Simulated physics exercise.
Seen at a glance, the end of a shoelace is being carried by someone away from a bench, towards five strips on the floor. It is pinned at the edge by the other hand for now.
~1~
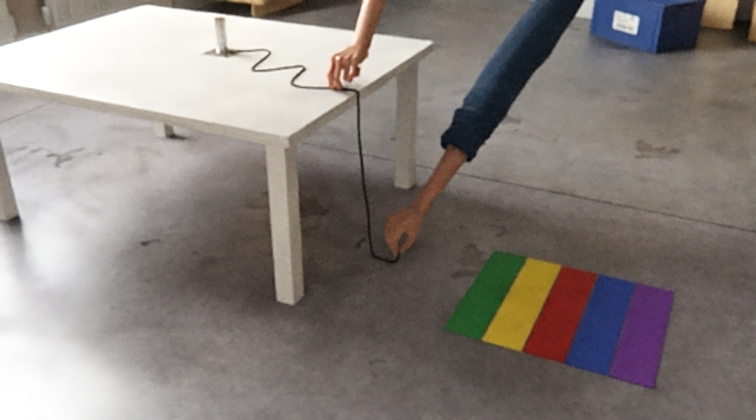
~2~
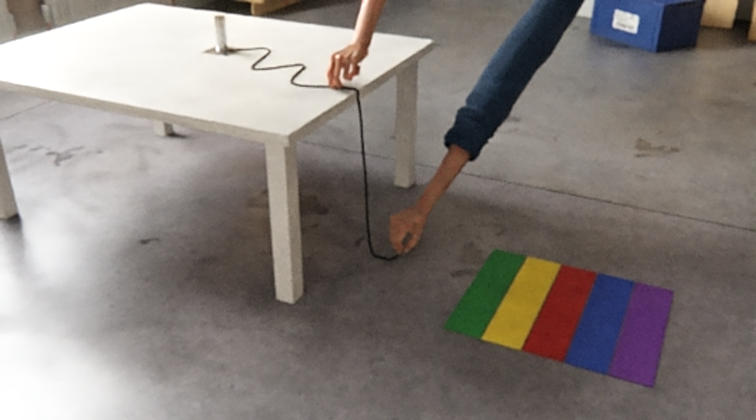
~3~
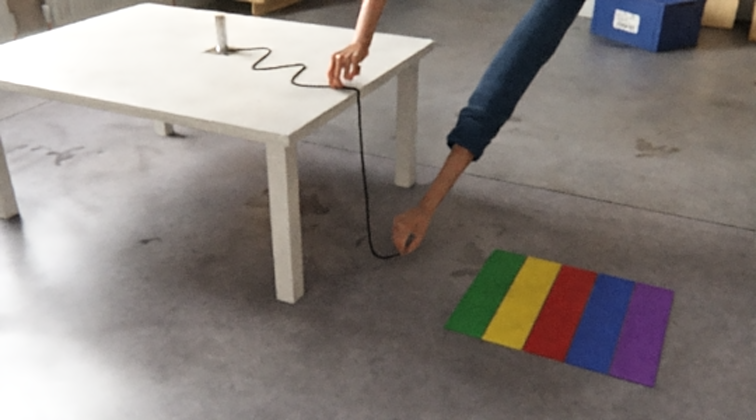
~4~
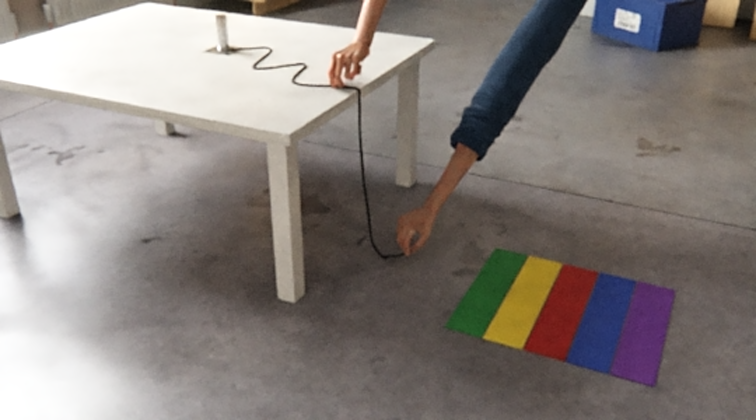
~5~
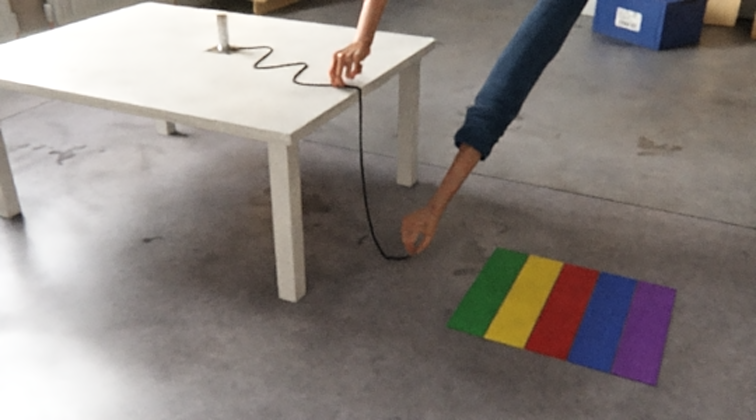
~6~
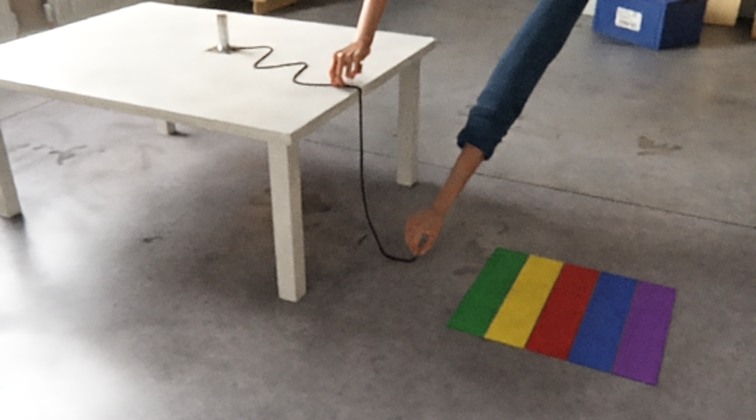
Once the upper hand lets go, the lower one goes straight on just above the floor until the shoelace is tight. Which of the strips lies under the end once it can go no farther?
The purple one.
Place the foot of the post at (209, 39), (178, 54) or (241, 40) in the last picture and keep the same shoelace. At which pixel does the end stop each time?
Taking the tries in turn, you get (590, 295), (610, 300) and (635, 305).
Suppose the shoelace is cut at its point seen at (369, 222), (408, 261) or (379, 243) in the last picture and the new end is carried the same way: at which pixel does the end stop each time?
Taking them in turn, it's about (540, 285), then about (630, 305), and finally about (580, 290).
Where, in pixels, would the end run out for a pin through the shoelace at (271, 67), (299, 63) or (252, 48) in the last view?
In order: (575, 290), then (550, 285), then (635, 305).
Soon after, end near (593, 295); over blue.
After that, end near (633, 305); over purple.
At the stop, end near (656, 311); over purple. Over purple.
